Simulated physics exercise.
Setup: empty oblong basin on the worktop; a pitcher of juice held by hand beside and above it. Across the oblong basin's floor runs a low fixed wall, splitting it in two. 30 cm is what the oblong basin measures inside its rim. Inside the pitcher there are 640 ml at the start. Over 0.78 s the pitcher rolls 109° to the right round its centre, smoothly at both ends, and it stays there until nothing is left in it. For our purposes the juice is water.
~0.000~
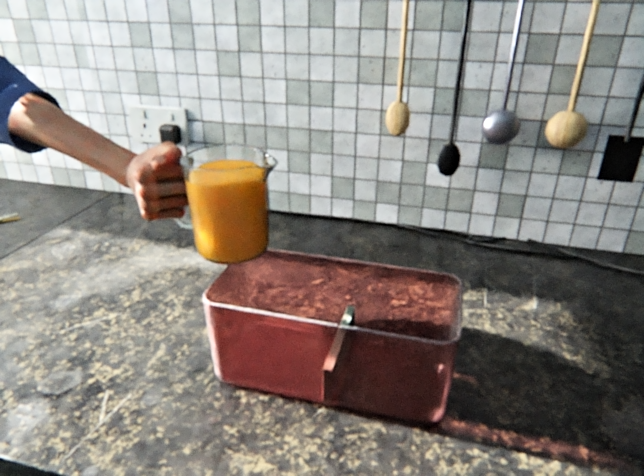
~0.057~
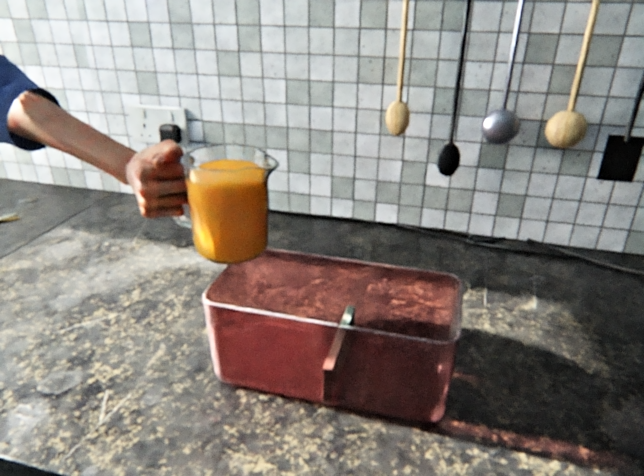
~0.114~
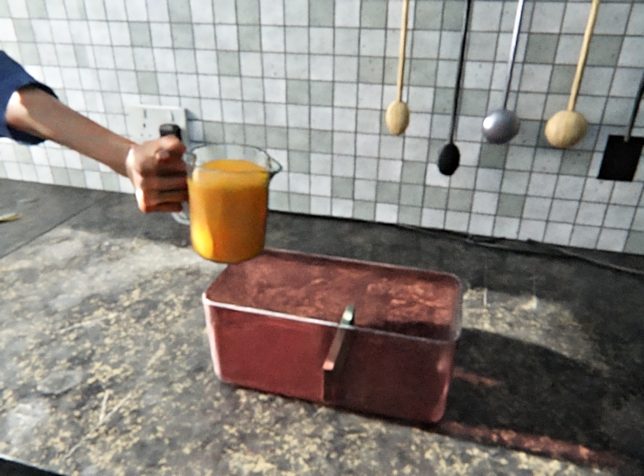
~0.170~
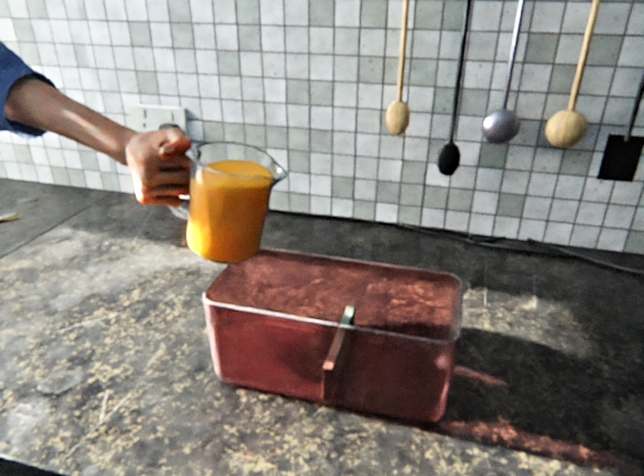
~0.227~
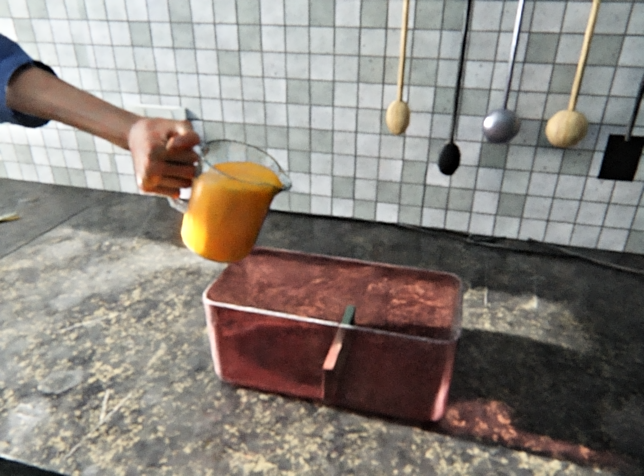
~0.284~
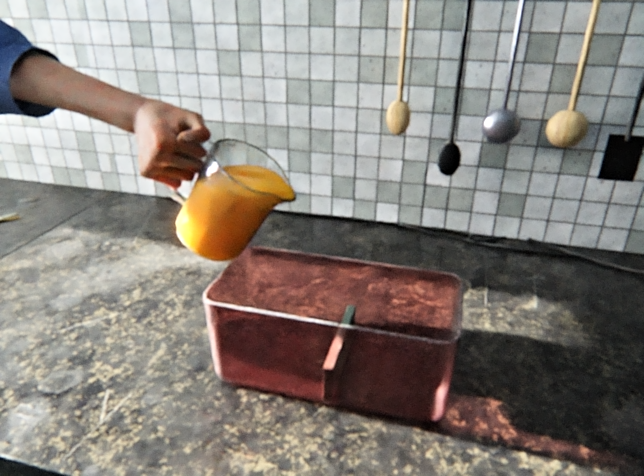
A hand holds a glass pitcher of orange juice almost upright above and beside an oblong basin on the worktop, barely moving at first. The hand then rolls the pitcher steadily to the right, and the juice shifts toward the lowered spout until it reaches the pouring edge.
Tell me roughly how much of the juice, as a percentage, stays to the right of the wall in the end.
Around 13 per cent stays on the right.
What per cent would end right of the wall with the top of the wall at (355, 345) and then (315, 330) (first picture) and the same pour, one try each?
Respectively close to 5 and 65 %.
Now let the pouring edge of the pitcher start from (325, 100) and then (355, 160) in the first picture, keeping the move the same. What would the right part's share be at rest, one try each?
It comes to 90 per cent, and then 95 per cent.
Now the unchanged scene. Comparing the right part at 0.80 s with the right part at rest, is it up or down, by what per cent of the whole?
Result: An increase, close to 1.
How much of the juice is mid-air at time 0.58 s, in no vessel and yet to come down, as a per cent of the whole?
Around 18 in a hundred.
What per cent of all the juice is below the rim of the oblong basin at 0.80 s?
The share is close to 78 percent.
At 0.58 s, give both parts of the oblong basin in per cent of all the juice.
I'd say some 14 in a hundred on the left and 8 on the right.
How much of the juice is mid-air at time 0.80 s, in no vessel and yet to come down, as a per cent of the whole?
Around 7 per cent of the liquid is in flight.
After 0.58 s the tilt is 93° and 61 per cent is still to pour, 14 is left of the wall and 8 right of it.
After 0.80 s the tilt is 109° and 14 per cent is still to pour, 67 is left of the wall and 12 right of it.
After 1.03 s the tilt is 109° and 1 per cent is still to pour, 85 is left of the wall and 12 right of it.
After 1.28 s the tilt is 109° and 0 per cent is still to pour, 86 is left of the wall and 13 right of it.
In the end 86 per cent lies left of the wall, 13 right of it and 1 outside.
